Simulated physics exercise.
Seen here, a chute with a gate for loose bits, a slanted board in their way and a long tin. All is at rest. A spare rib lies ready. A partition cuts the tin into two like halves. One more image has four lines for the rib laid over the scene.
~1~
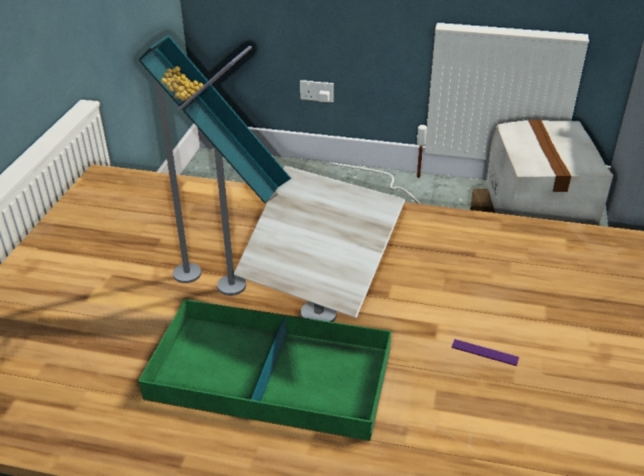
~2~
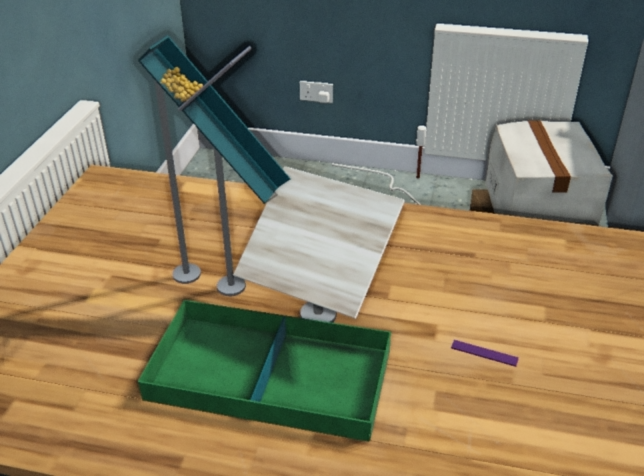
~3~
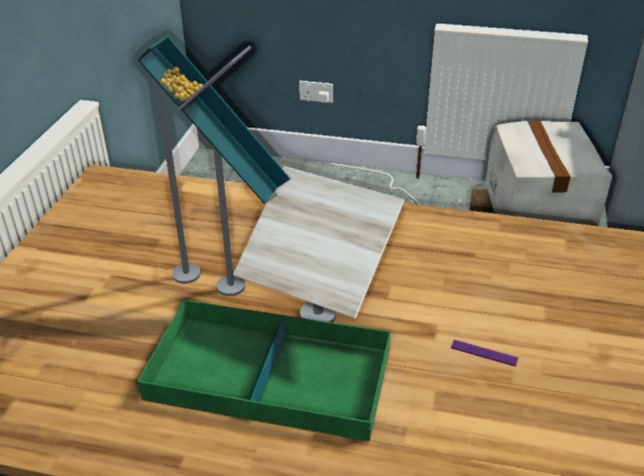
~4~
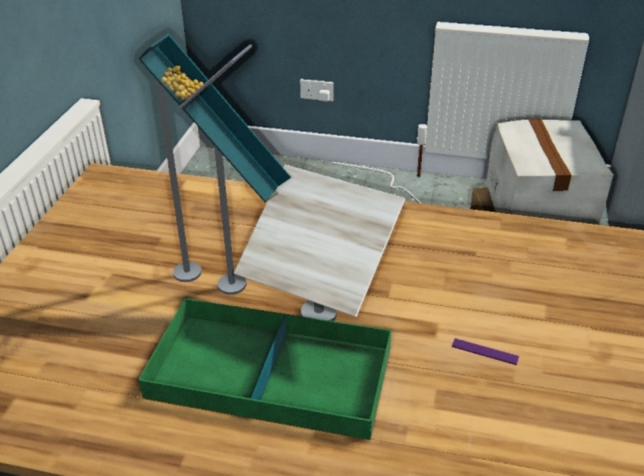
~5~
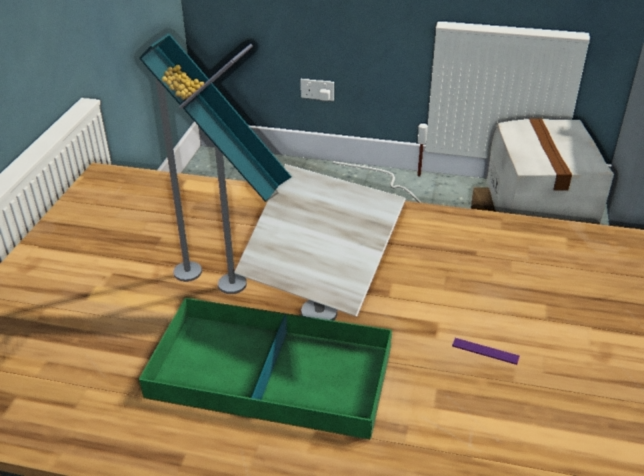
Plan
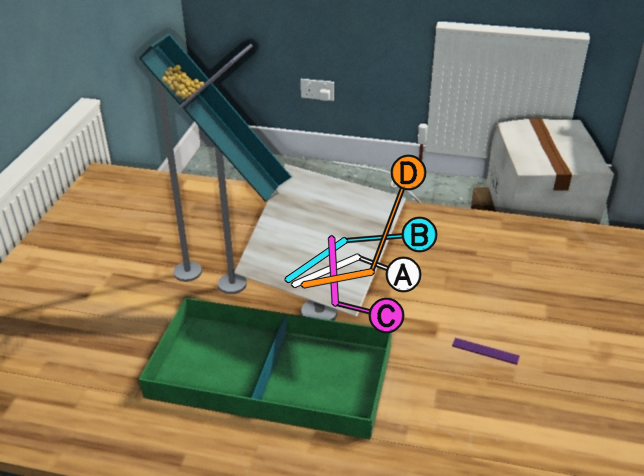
A wooden tabletop fills a room with dark blue-green walls, seen from above at an angle, with a white radiator, a wall socket and a taped box behind. A teal chute on grey stands holds small yellow pieces behind a dark gate at upper left, above a pale tilted board, a divided green tray and, at right, a purple strip. Nothing visibly moves, and the camera stays still.
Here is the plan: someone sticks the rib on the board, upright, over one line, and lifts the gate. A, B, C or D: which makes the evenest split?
The best line is D.
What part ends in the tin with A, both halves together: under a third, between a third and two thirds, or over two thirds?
Over two thirds.
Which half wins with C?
The right half.
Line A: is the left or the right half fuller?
More lands on the left.
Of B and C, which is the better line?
The answer is C.
On the marked copy, line A from (357, 257) to (294, 284); line B from (344, 240) to (288, 279); line C from (331, 238) to (335, 303); line D from (371, 271) to (304, 284).
With A, of what is caught, most in the left half, a small part in the right.
With B, of what is caught, nearly all in the left half, a small part in the right.
With C, of what is caught, about a quarter in the left half, most in the right.
With D, of what is caught, about half in the left half, about half in the right.
